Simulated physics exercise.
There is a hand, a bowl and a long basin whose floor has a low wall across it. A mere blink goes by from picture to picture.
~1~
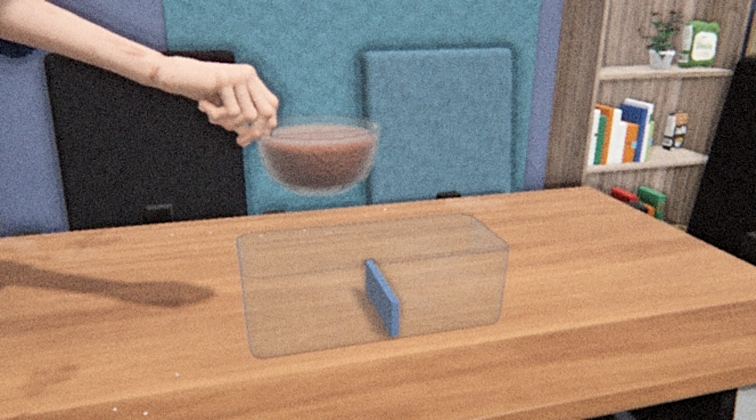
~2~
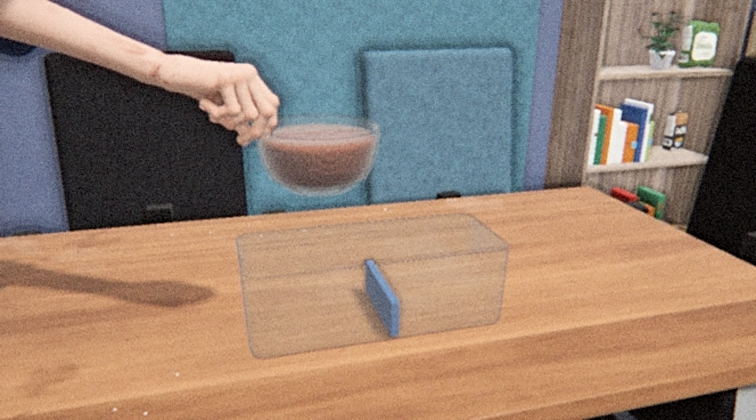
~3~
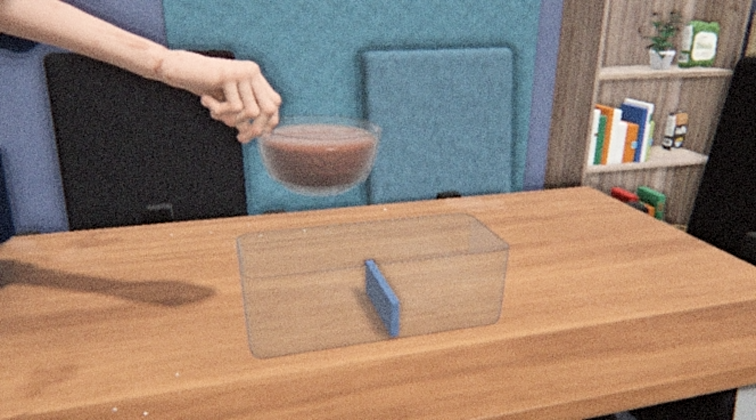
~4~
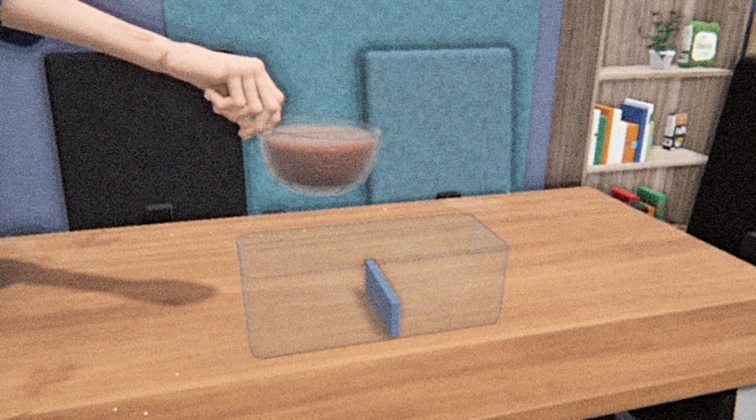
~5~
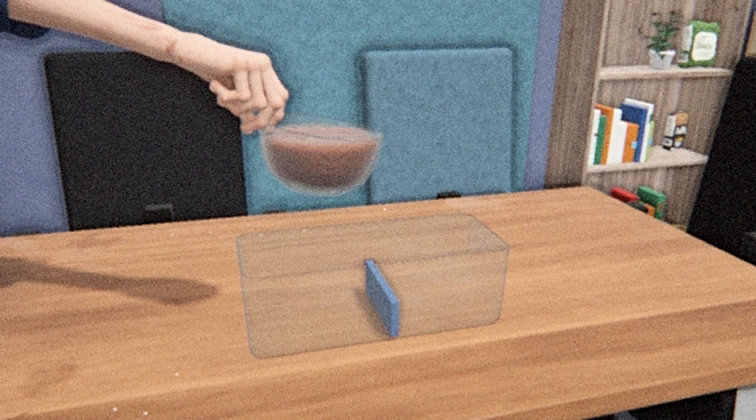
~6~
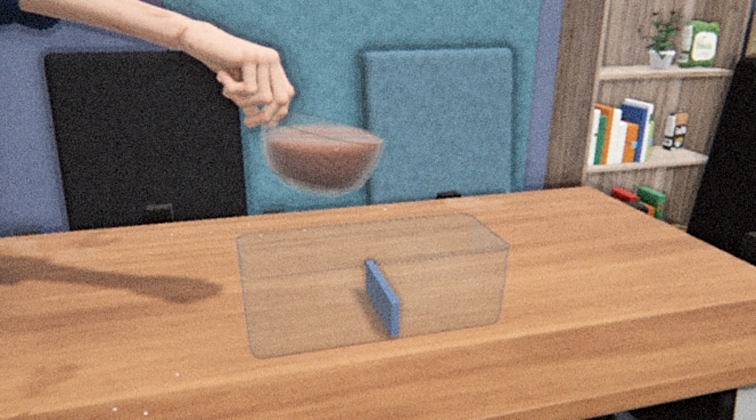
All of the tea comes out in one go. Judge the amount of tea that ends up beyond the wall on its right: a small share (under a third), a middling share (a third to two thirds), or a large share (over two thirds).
A large share.
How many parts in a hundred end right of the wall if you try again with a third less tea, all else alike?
80 %.
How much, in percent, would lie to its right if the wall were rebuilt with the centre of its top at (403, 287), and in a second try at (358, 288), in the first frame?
Roughly 60 % and 95 %.
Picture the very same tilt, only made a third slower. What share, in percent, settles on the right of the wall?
Result: Roughly 90 %.
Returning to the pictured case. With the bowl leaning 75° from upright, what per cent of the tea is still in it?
40 per cent, roughly.
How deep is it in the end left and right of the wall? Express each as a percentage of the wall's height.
10 left, 70 right, give or take.
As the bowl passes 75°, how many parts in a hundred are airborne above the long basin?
It works out to about 35 percent.
A moment on, the bowl is tipped on its side and 39 per cent is still to pour, 0 is left of the wall and 25 right of it.
Next, the bowl is tipped right over and 2 per cent is still to pour, 9 is left of the wall and 85 right of it.
Then the bowl is tipped right over and 0 per cent is still to pour, 14 is left of the wall and 86 right of it.
Later the bowl is tipped right over and 0 per cent is still to pour, 14 is left of the wall and 86 right of it.
At rest 14 per cent lies left of the wall, 86 right of it and 1 outside.
